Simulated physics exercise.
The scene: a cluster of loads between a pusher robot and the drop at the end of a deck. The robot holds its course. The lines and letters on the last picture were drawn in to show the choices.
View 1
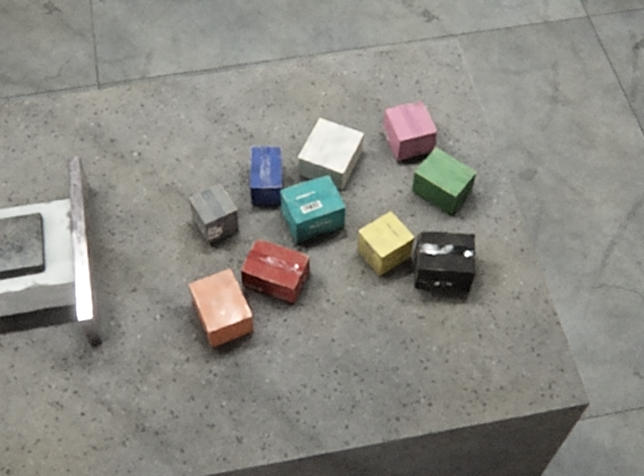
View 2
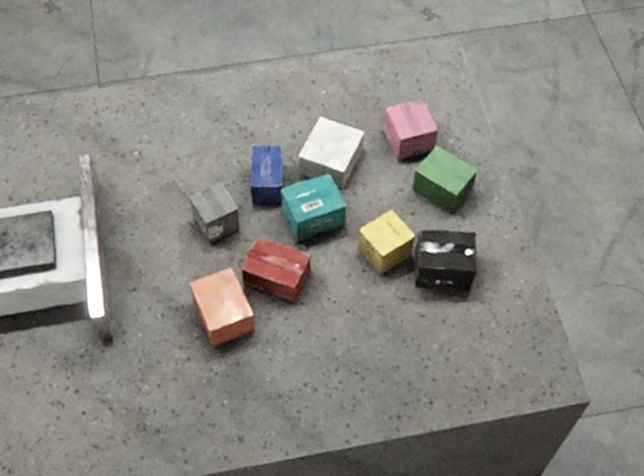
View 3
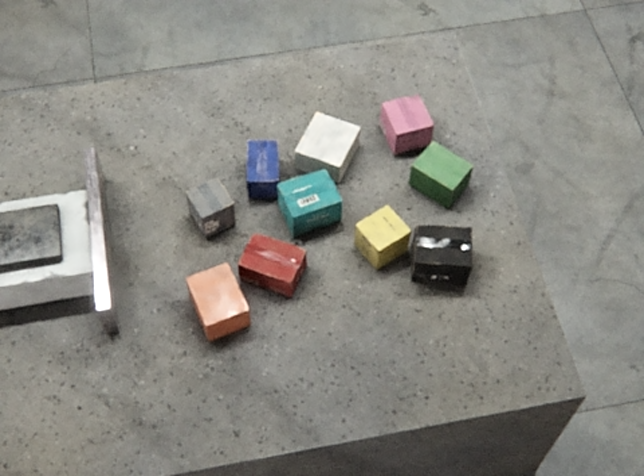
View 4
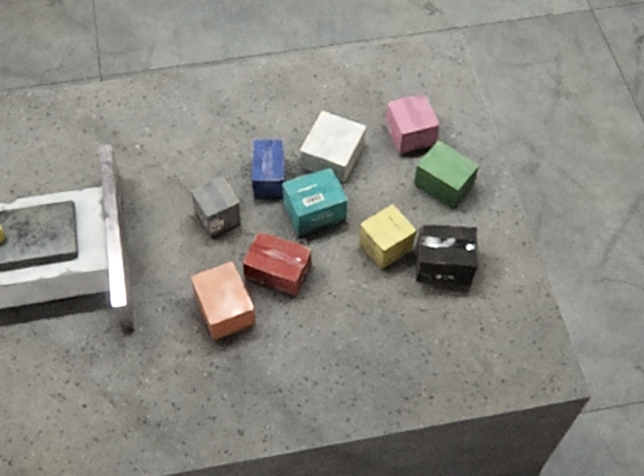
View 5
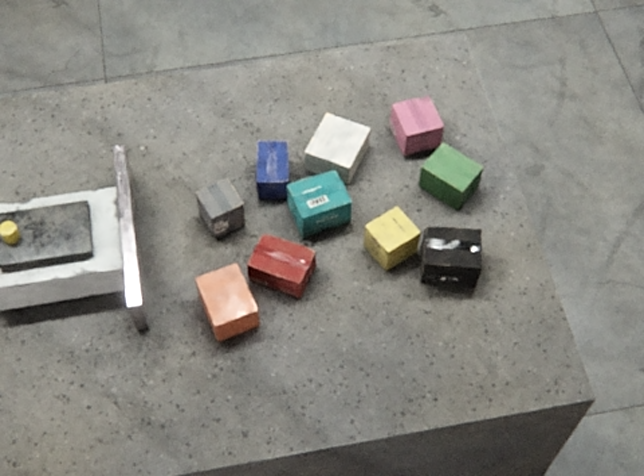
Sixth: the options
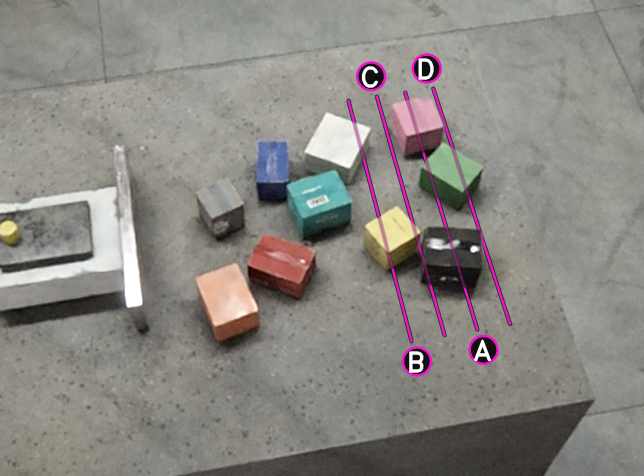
A flat-fronted white machine edged slowly in from the left across a speckled grey slab, while the ten small coloured boxes scattered ahead of it stayed where they were, untouched.
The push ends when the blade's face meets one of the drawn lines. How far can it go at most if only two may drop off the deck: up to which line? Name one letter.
As far as mark A.
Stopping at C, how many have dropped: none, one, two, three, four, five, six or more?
The count is none.
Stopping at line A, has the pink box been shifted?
Yes.
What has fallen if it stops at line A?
The green crate.
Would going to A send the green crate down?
Yes.
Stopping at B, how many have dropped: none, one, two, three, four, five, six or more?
The count is none.
On the marked copy, A at (438, 202); B at (378, 211); C at (408, 207); D at (469, 197).
Taking A. A third of the way, robot (169, 215); orange crate (285, 295); blue box (283, 167).
Two thirds of the way, robot (283, 197); green crate (468, 176); black box (474, 258).
When it is over, robot (370, 184); green crate over the edge; yellow box (521, 205); one fallen.
As for the rest, B is within the limit but short; C is within the limit but short; D drops four.
